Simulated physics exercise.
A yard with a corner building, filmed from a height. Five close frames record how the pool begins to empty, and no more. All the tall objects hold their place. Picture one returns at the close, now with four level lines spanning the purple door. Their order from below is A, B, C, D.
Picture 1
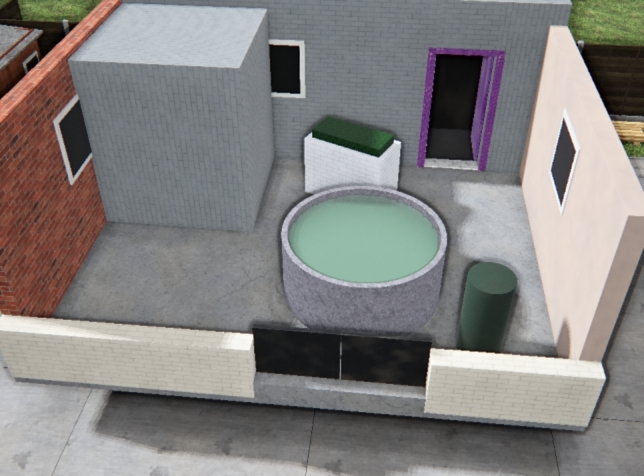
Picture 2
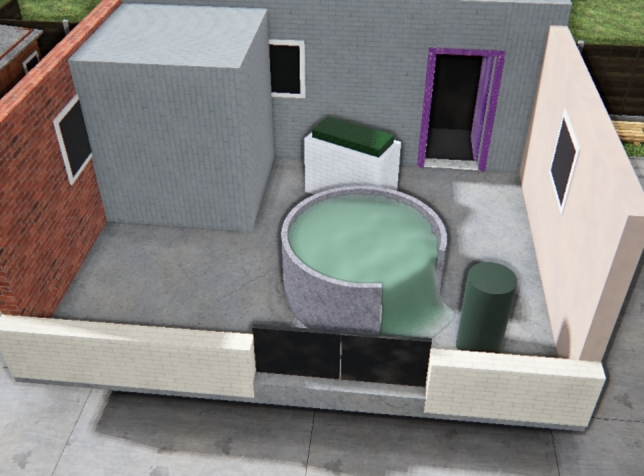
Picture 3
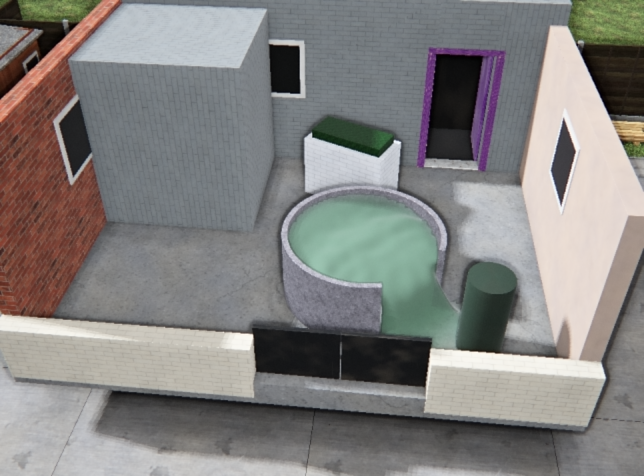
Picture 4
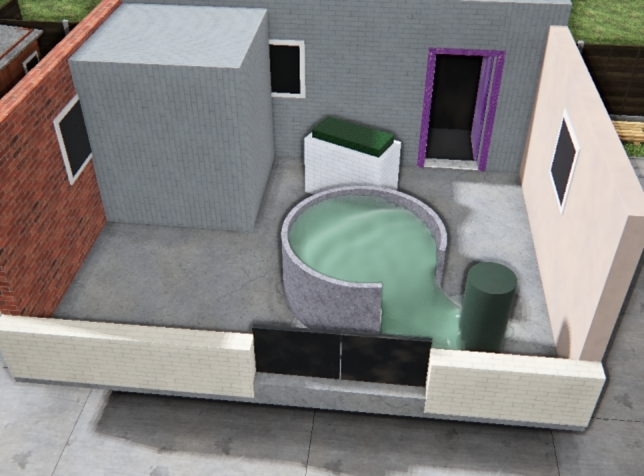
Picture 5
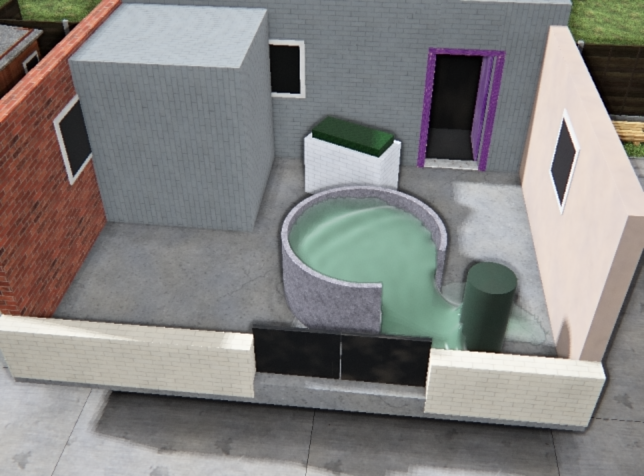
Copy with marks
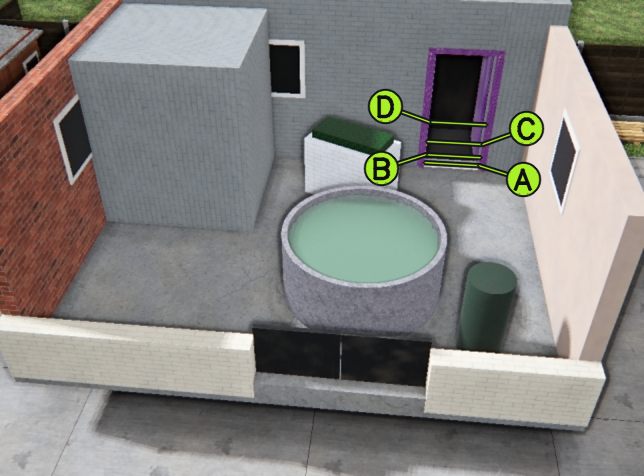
A round stone pool in a walled yard losing part of its front wall, green water pouring out and spreading around a dark cylinder.
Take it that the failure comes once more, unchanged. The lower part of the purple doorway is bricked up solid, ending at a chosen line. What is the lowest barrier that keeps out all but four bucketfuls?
B will do.
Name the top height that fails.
A.
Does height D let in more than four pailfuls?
No, that is safe.
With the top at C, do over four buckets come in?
No, not at all.
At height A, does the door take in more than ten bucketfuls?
Yes, clearly.
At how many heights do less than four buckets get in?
Three of them.
On the marked copy, A at (451, 164); B at (453, 156); C at (454, 143); D at (457, 123); from the bottom up A, B, C, D.
If A is chosen, some 25 bucketfuls get in.
If B is chosen, a bucket or two gets in.
If C is chosen, nothing gets over.
If D is chosen, nothing gets over.
